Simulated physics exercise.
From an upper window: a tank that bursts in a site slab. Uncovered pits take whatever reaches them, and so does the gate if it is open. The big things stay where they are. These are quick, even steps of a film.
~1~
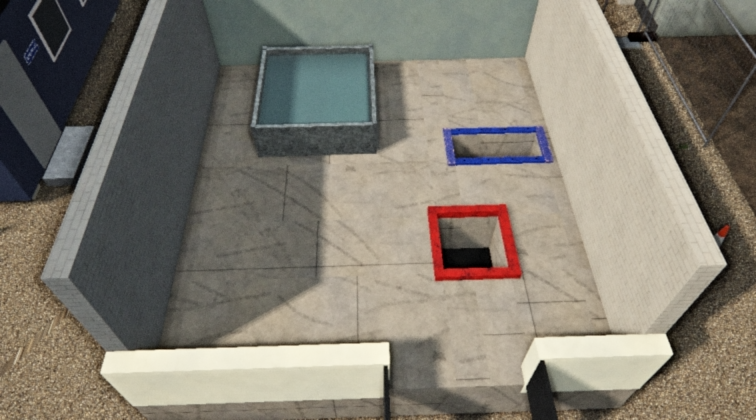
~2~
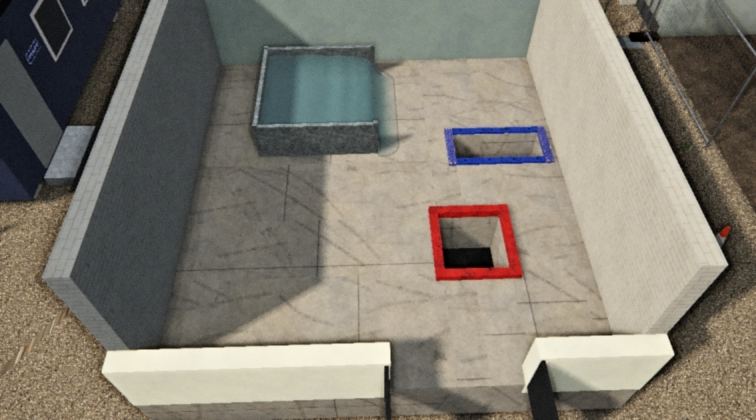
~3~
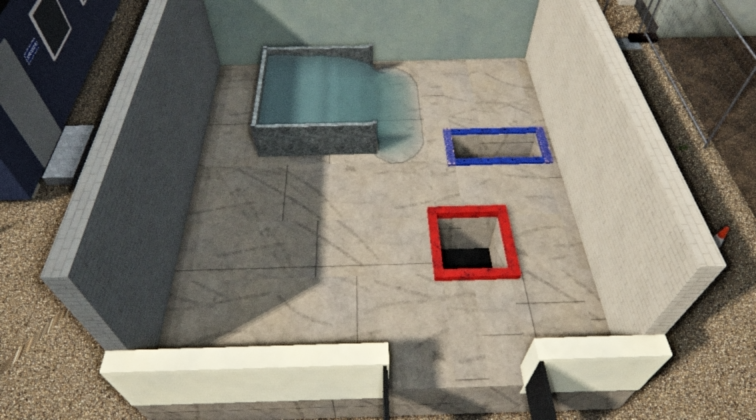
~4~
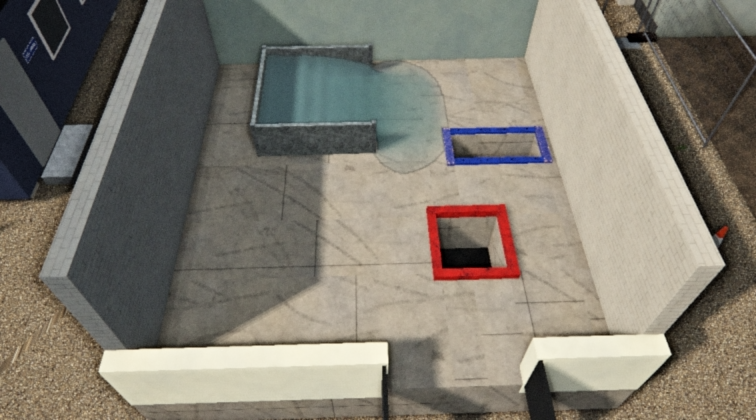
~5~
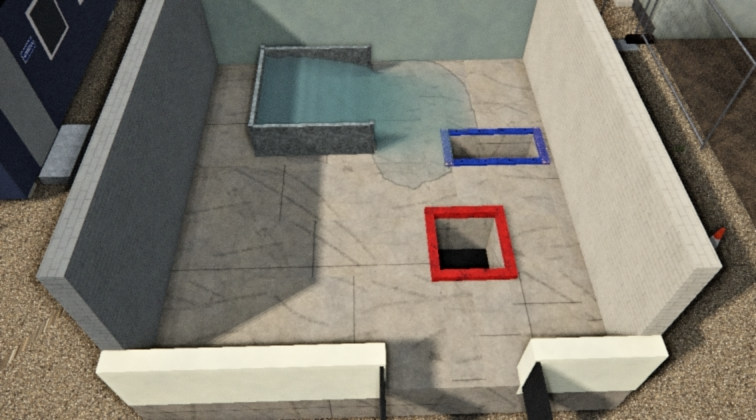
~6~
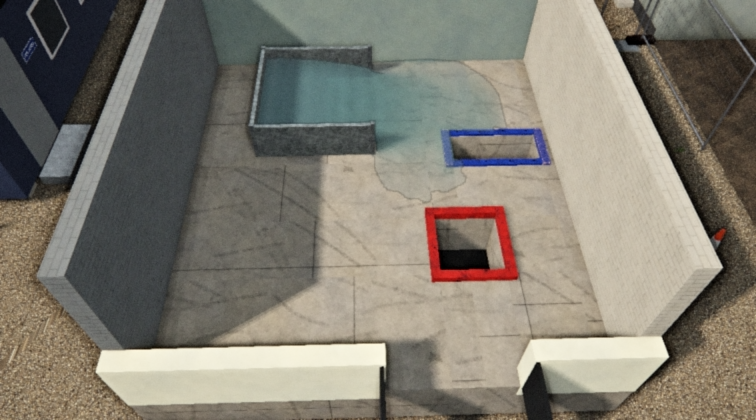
Water burst out of the right side of an open tank at the back of a walled slab, then spread across the floor in a widening sheet, reaching the blue-edged opening's left end.
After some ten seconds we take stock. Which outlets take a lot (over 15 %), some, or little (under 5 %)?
In the end: The gate takes less than 5 %; the blue pit takes more than 15 %; the red pit takes less than 5 %.
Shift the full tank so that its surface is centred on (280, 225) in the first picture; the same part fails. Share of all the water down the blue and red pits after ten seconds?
In per cent: Blue 10, red 25.
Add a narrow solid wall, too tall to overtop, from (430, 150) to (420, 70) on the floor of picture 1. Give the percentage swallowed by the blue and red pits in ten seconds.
Roughly, in per cent: Blue 6, red 4.
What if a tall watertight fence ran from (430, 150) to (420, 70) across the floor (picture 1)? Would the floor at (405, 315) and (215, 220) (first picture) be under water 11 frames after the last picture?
In that order: Flooded, free of water.
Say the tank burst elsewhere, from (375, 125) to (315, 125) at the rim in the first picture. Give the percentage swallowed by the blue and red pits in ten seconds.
In per cent: Blue 0, red 2.
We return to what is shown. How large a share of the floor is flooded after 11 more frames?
Roughly 30 per cent.
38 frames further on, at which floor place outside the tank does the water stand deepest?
Near (219, 69).
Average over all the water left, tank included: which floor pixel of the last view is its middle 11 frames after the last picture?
Around (423, 110).
A moment on, water covers 25 % of the floor; the gate 0 %, the blue pit 4 %, the red pit 0 %.
Next, water covers 30 % of the floor; the gate 0 %, the blue pit 11 %, the red pit 0 %.
Then, water covers 40 % of the floor; the gate 0 %, the blue pit 22 %, the red pit 0 %.
Later, water covers 60 % of the floor; the gate 1 %, the blue pit 32 %, the red pit 0 %.
In the end, water covers 85 % of the floor; the gate 3 %, the blue pit 33 %, the red pit 0 %.
